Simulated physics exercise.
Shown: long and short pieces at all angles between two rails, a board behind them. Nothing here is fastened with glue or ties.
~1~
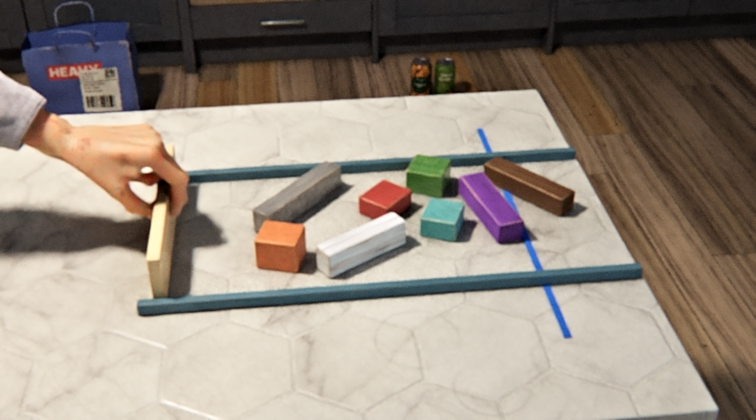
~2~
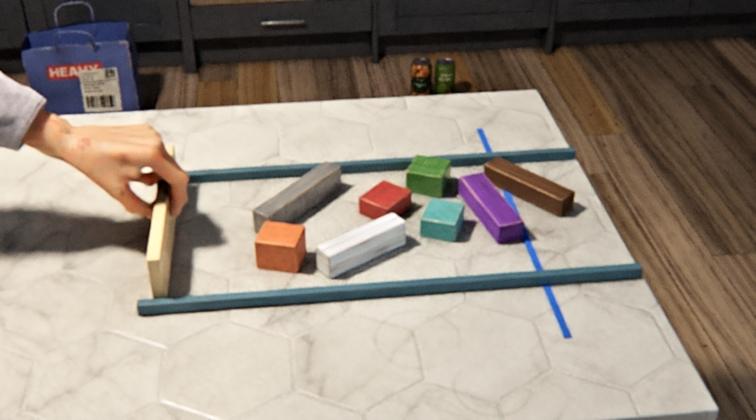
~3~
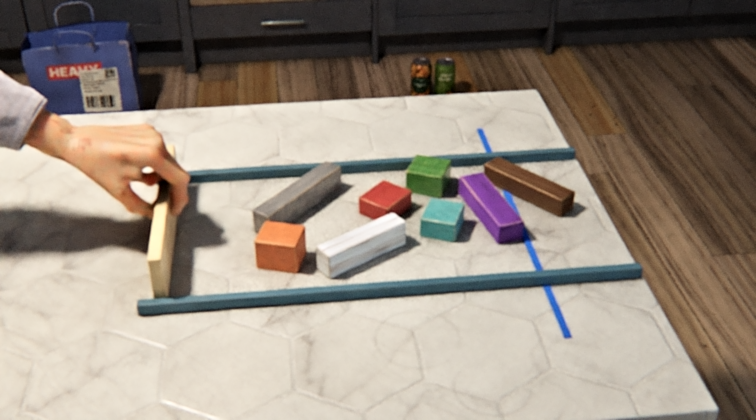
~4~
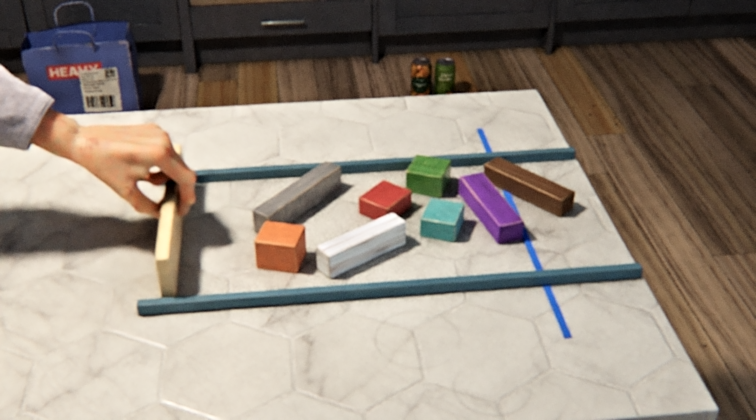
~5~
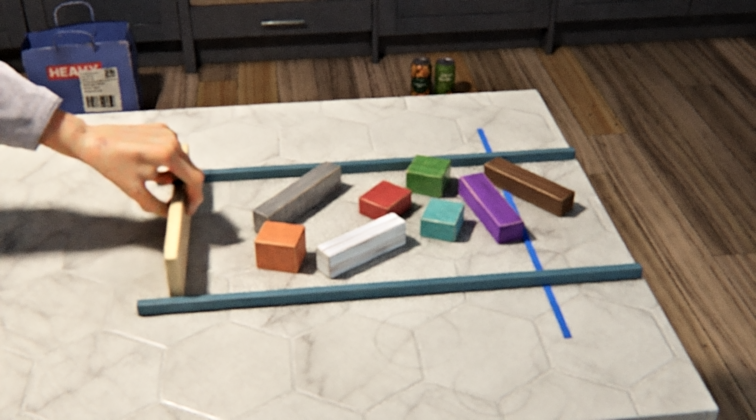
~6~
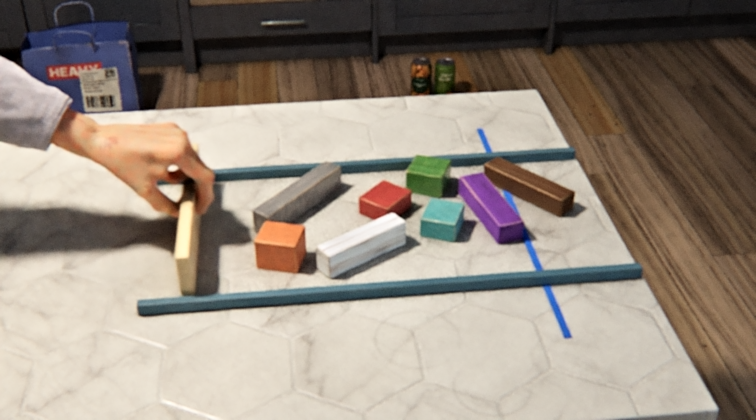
A hand sliding an upright board slightly rightward between two rails toward scattered coloured blocks and sticks, which stay still.
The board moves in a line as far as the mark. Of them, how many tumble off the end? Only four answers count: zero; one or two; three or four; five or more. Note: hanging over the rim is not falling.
My answer: One or two.
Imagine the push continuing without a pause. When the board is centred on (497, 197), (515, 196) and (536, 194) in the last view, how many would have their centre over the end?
0, 2 and 2.
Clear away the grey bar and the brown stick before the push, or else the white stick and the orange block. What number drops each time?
0 in the first case and 1 in the second.
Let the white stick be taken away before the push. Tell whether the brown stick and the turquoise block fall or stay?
The brown stick: Drops. The turquoise block: Remains.
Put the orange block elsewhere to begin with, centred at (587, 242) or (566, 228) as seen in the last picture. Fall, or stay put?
For the two starting spots, it stays where it is; it stays where it is.
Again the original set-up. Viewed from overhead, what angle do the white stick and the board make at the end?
The angle is some 50°.
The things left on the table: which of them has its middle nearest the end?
Answer: The turquoise block.
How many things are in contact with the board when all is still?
At rest, 3 are in contact.
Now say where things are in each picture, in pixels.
The first frame shows brown stick (528, 186); purple stick (490, 206); turquoise block (442, 219); board (165, 218); tape (517, 216).
The second frame shows purple stick (490, 207); white stick (362, 245).
The third frame shows turquoise block (442, 220); orange block (281, 247).
The fourth frame shows brown stick (528, 186); green block (429, 176).
The fifth frame shows purple stick (490, 207); grey bar (299, 198).
The sixth frame shows brown stick (528, 186); purple stick (490, 207); turquoise block (442, 220); board (191, 217); tape (517, 216).
Soon after, none off yet; brown stick at rest near (528, 186); purple stick at rest near (490, 207); turquoise block at rest near (442, 220).
At rest, the number that fall off is one or two; fallen, purple stick and brown stick.
